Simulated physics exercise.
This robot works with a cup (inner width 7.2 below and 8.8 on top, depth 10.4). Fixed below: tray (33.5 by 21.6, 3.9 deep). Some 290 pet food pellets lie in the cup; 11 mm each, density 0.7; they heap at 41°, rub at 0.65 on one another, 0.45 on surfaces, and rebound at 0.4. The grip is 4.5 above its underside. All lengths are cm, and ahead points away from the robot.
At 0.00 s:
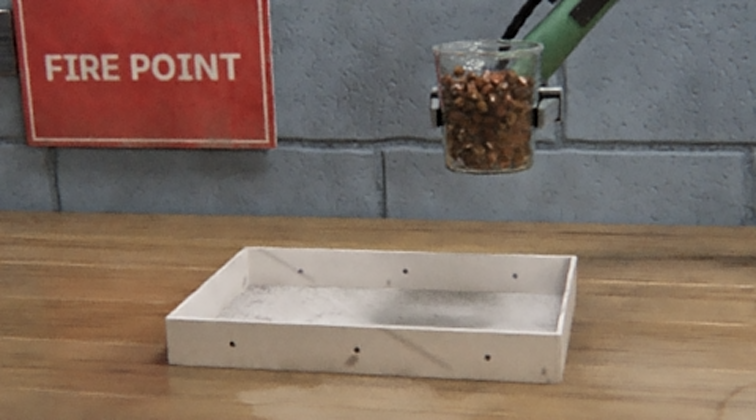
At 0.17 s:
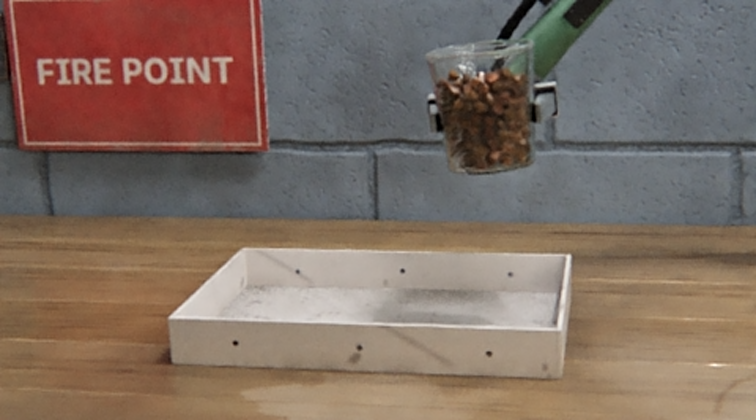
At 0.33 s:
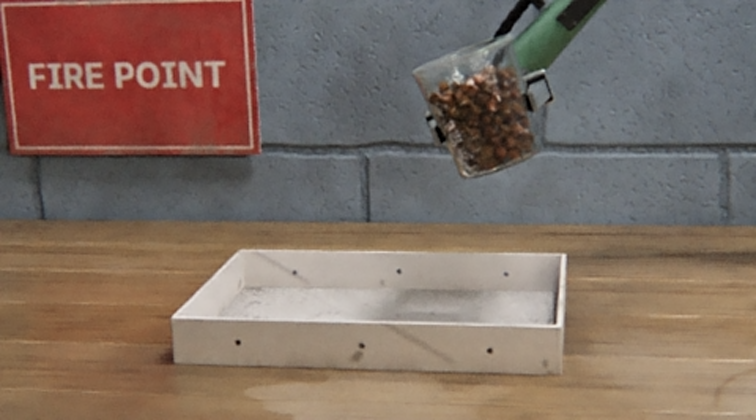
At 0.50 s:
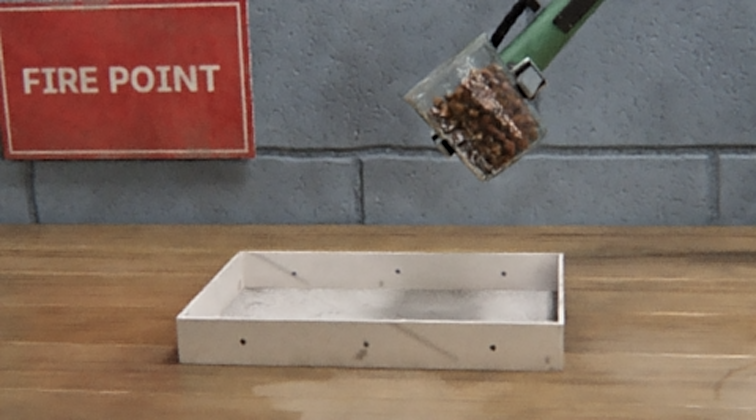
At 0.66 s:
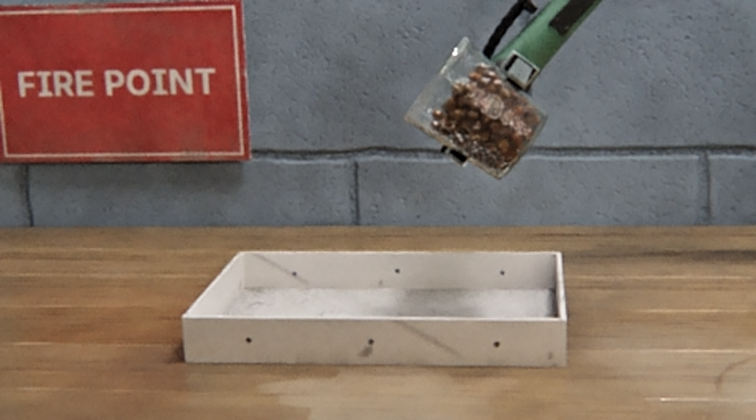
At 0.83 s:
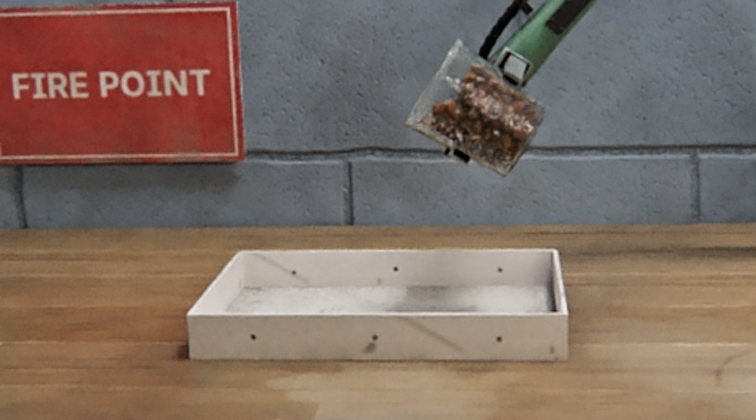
A green robot arm held a clear cup of brown pellets above a shallow white tray on a wooden table, then tilted it steadily to a steep slant while the pellets stayed inside.
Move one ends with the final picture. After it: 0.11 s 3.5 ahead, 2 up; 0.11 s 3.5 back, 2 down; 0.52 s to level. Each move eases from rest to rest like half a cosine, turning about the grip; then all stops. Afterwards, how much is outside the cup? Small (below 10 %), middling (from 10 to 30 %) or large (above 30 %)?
A middling share, from 10 to 30 %, ends outside the cup.
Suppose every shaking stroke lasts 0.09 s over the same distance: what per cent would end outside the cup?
It would be near 35 per cent.
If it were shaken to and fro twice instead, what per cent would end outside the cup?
Then about 30 per cent.
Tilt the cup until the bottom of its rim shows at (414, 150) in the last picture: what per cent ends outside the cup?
Some 55 per cent.
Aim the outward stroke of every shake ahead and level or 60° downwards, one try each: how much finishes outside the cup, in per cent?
About 10 and 0 per cent.
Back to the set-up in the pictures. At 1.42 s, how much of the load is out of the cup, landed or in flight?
Some 20 per cent.
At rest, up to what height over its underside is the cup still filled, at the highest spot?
Some 10.0 cm.
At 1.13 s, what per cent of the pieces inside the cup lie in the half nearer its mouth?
About 45 per cent.
After 1.13 s, tilted 54° forward, highest piece 23 above the table; 241 in the cup, 2 in the tray, 49 in flight or on a rim.
After 1.42 s, tilted 11° forward, highest piece 26 above the table; 239 in the cup, 53 in the tray.
After 1.77 s, level, highest piece 26 above the table; 239 in the cup, 53 in the tray.
After 2.82 s, level, highest piece 26 above the table; 239 in the cup, 53 in the tray.
In the end, 239 in the cup, 53 in the tray. That is 18 % outside the cup.
